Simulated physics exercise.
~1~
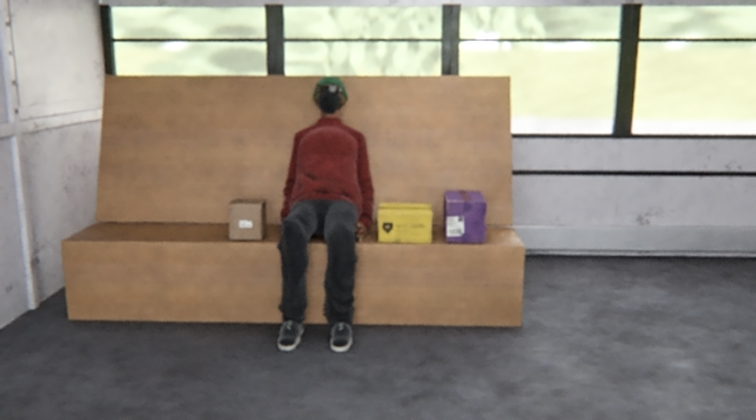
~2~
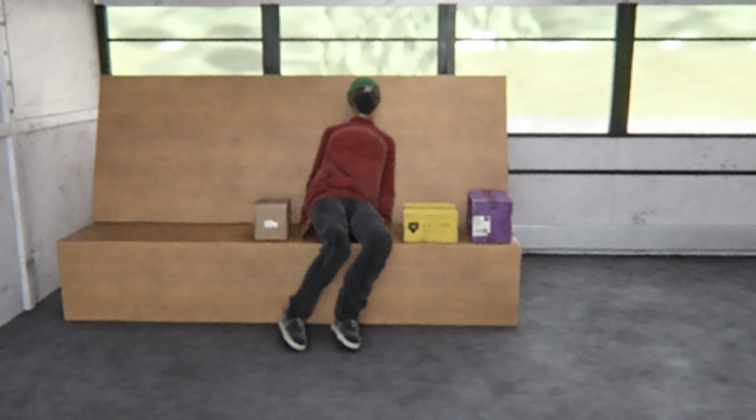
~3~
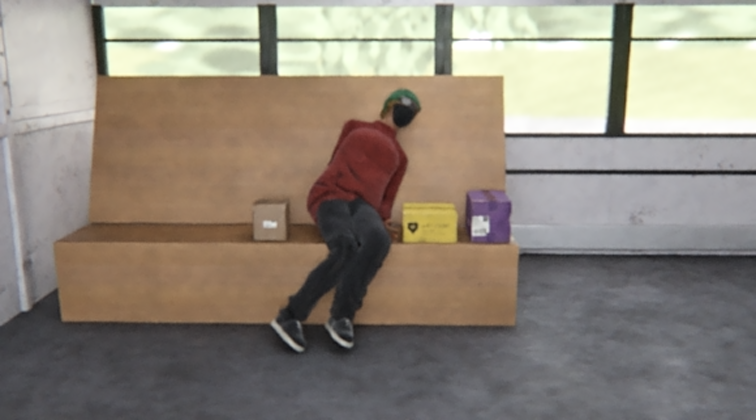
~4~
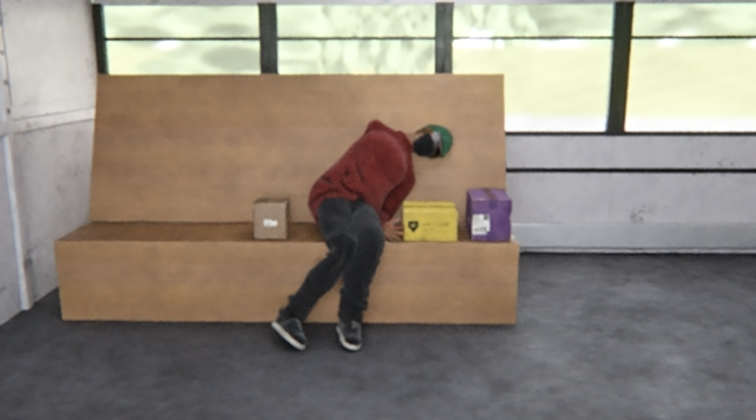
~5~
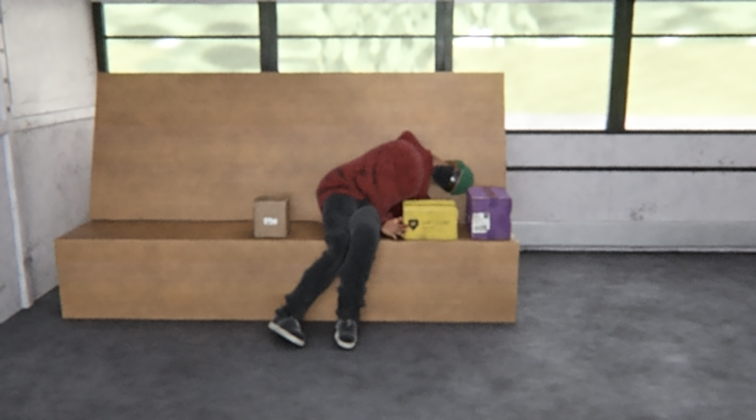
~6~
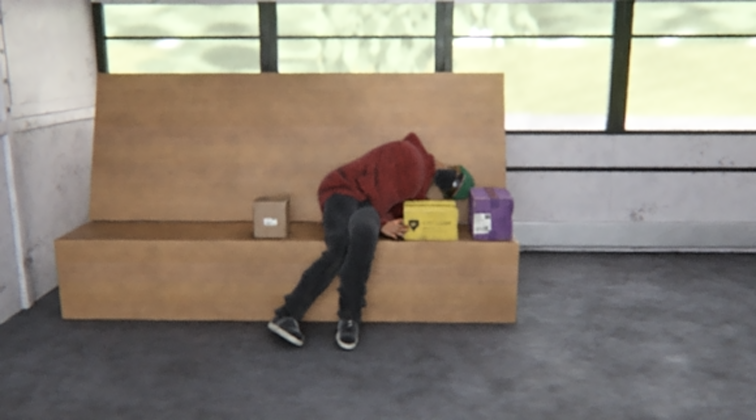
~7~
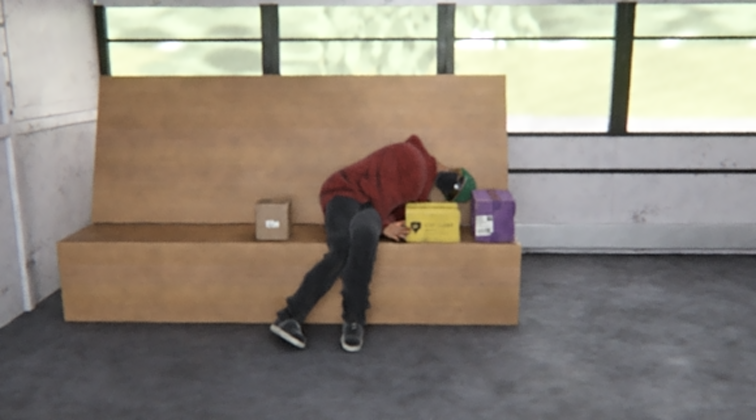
The clip opens on a figure in a red top, dark trousers and green cap sitting on a long wooden bench, with a small brown box to the left and a yellow box and a purple one to the right. The three boxes shift a little to the right along the seat as the figure starts leaning that way. The boxes then stay put while the limp body tips further, its head sinking toward the yellow box. It ends slumped sideways, hips still on the bench, head down behind the yellow box beside the purple one, with every box upright on the seat.
